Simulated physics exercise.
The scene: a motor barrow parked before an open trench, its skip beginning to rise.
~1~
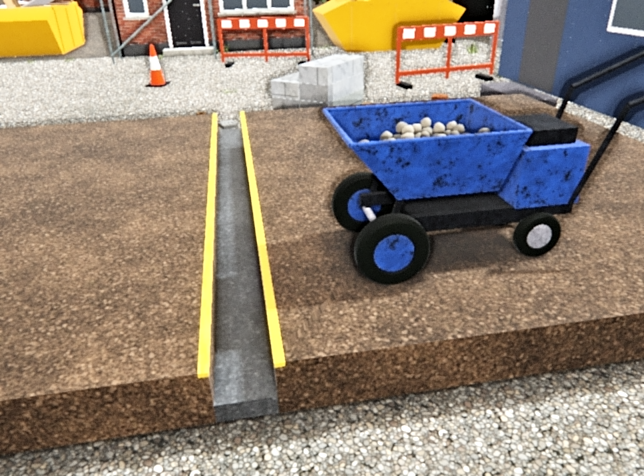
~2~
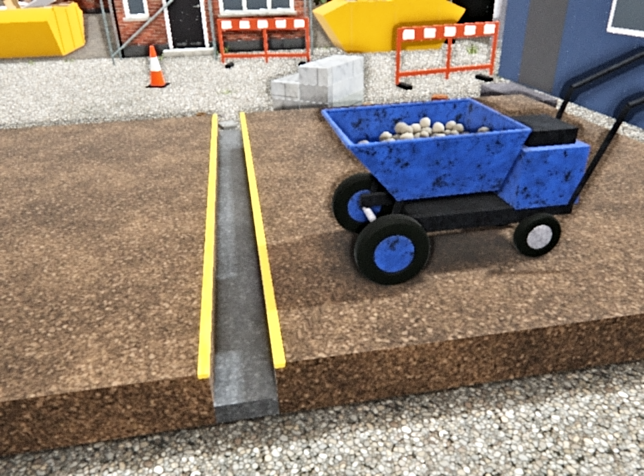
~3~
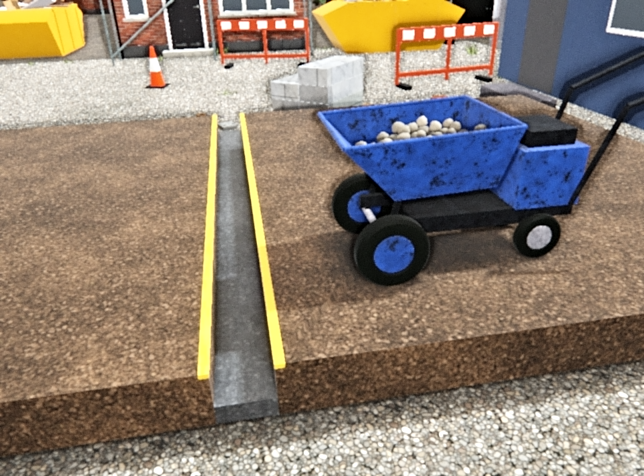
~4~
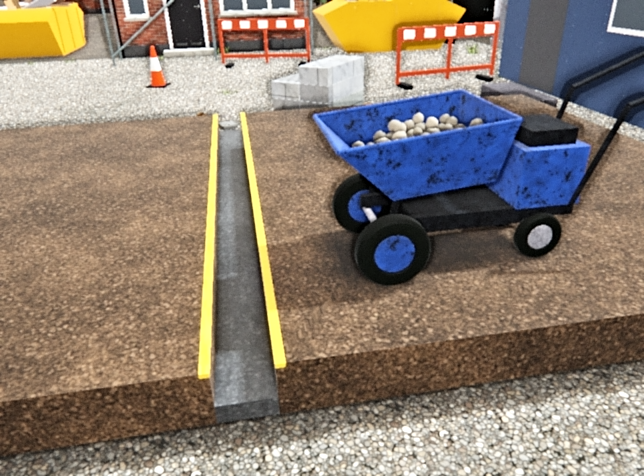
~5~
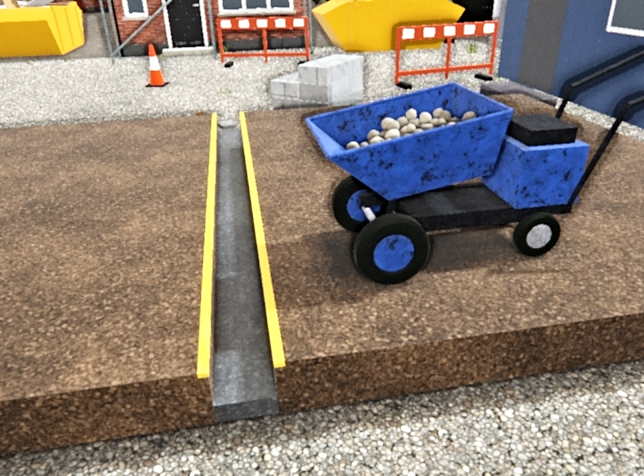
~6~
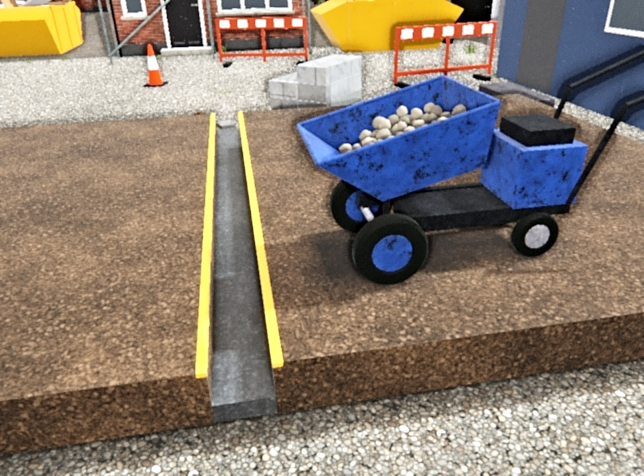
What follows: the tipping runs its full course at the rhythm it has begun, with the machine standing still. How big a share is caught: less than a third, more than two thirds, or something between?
It catches over two thirds.
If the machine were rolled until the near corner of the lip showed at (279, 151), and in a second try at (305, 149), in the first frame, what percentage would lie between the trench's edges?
Roughly 0 per cent, and 50 per cent.
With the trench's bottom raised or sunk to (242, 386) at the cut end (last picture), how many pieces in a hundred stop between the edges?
About 60 per cent.
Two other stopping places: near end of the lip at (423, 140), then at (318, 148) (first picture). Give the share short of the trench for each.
First some 50, then 0 per cent.
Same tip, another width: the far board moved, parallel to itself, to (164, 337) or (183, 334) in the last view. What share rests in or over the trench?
First some 90, then 90 per cent.
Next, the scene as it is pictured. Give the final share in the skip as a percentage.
Roughly 15 in a hundred.
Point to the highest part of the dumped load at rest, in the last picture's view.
Close to (197, 257).
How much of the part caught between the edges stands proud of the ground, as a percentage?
It comes to 5 per cent or so.
Shortly afterwards, skip tipped steeply; the whole lot in the skip.
Next, skip tipped right over; the bulk in the skip; only a few short of the trench; a little in or heaped over the trench.
Some moments later, skip tipped right over; a little in the skip; only a few short of the trench; the bulk in or heaped over the trench; only a few beyond it.
In the end, skip tipped right over; a little in the skip; only a few short of the trench; the bulk in or heaped over the trench; only a few beyond it.
